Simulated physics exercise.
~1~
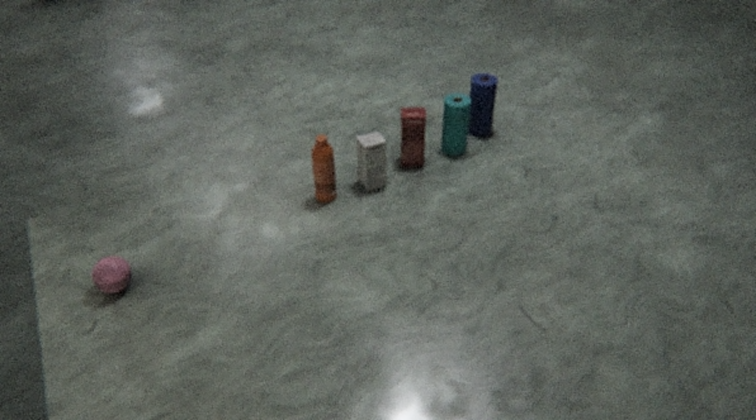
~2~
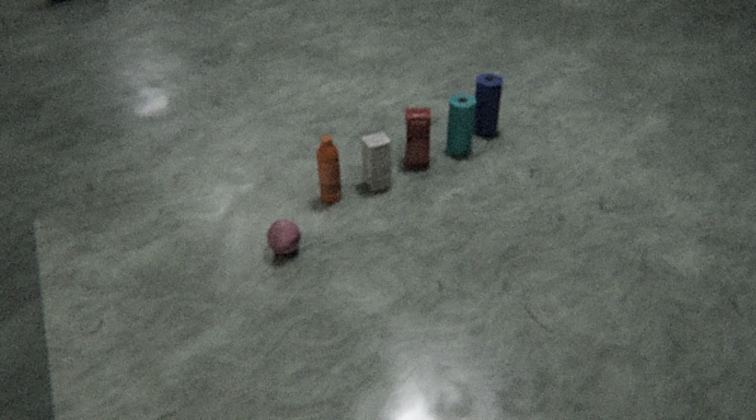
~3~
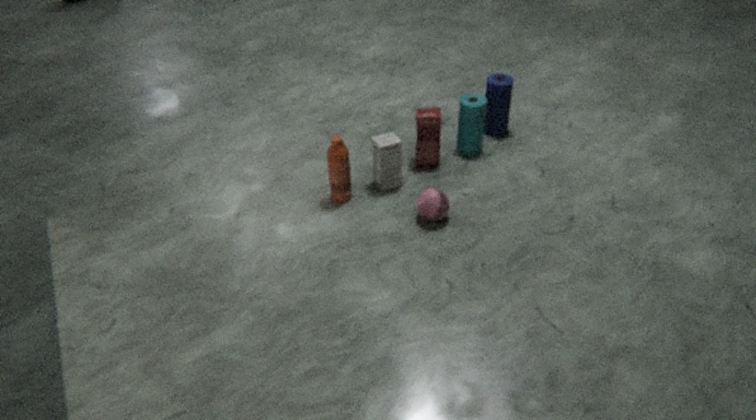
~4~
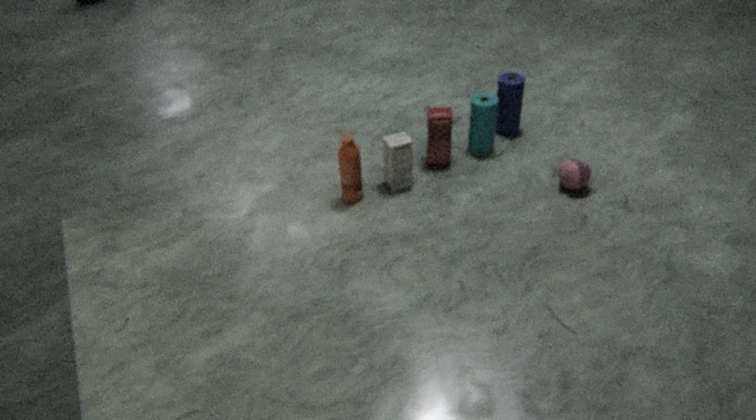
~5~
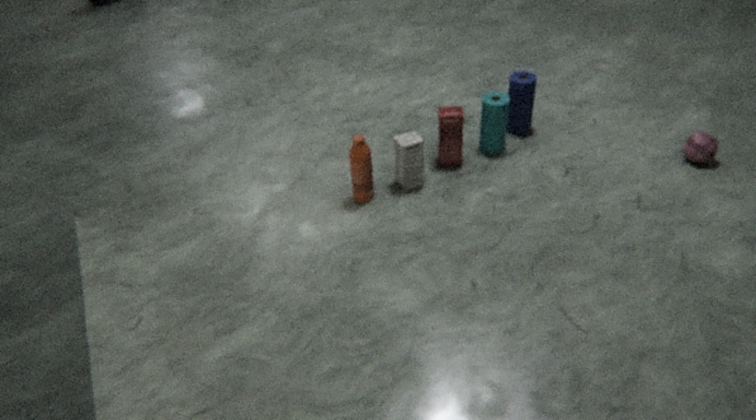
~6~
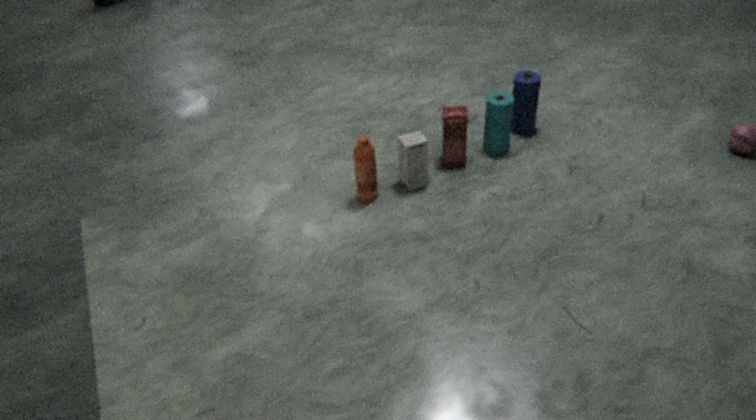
A blue roll, a turquoise roll, a red carton, a white carton and an orange bottle stood in a slanting row on the floor as a pink ball rolled rightward in front of them, missing them all and reaching the far right, leaving everything upright.
